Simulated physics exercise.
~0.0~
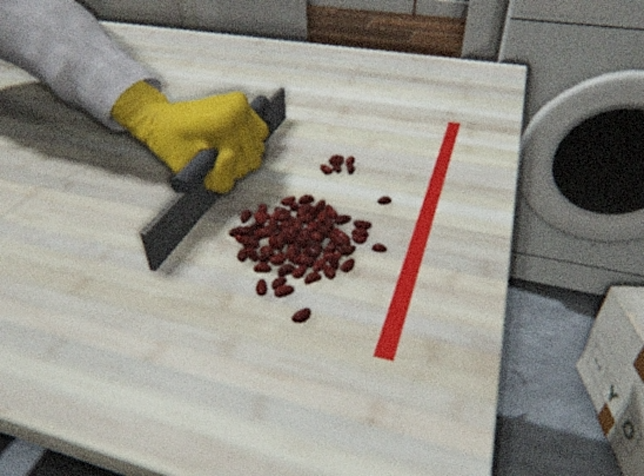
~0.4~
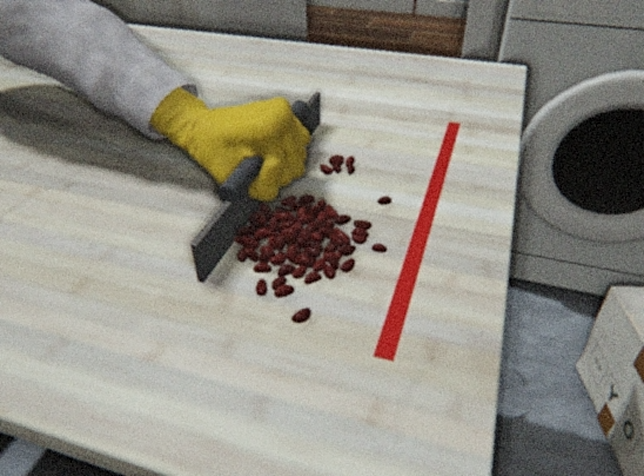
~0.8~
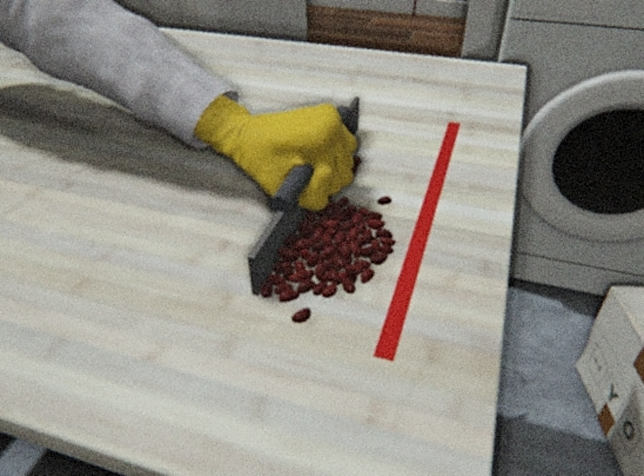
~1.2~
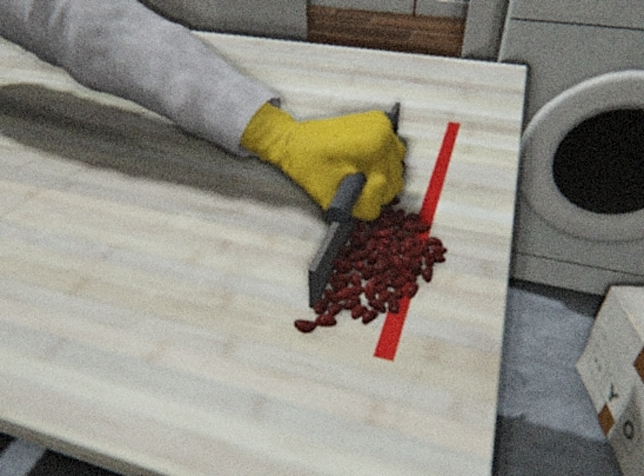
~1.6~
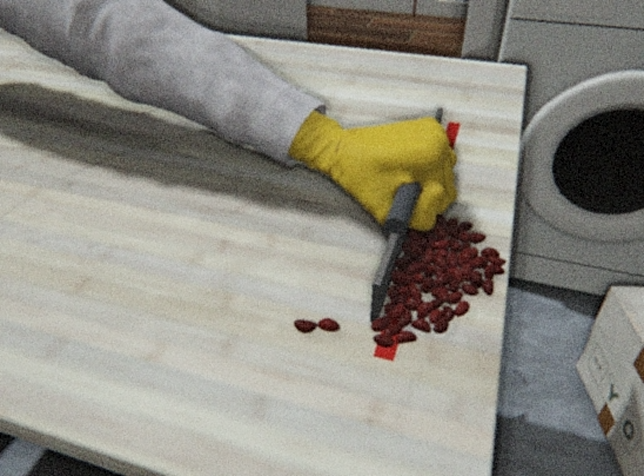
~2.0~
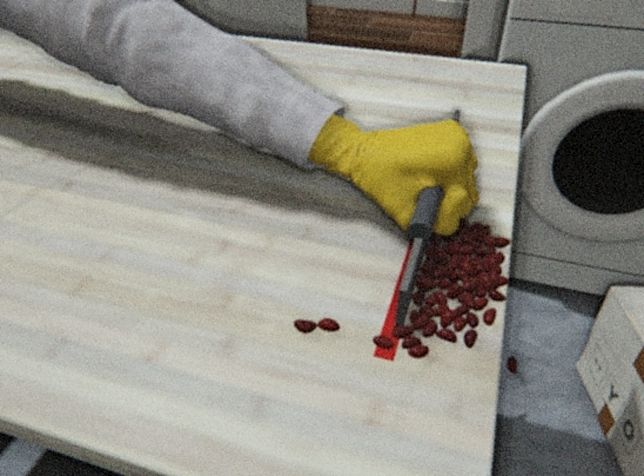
The footage shows a yellow-gloved hand pushing a dark scraper rightward across a pale wooden table, gathering dark red beans and sweeping them over a strip of red tape. The scraper ends at the tape, two beans left behind, most piled by the table's edge and one beyond it.
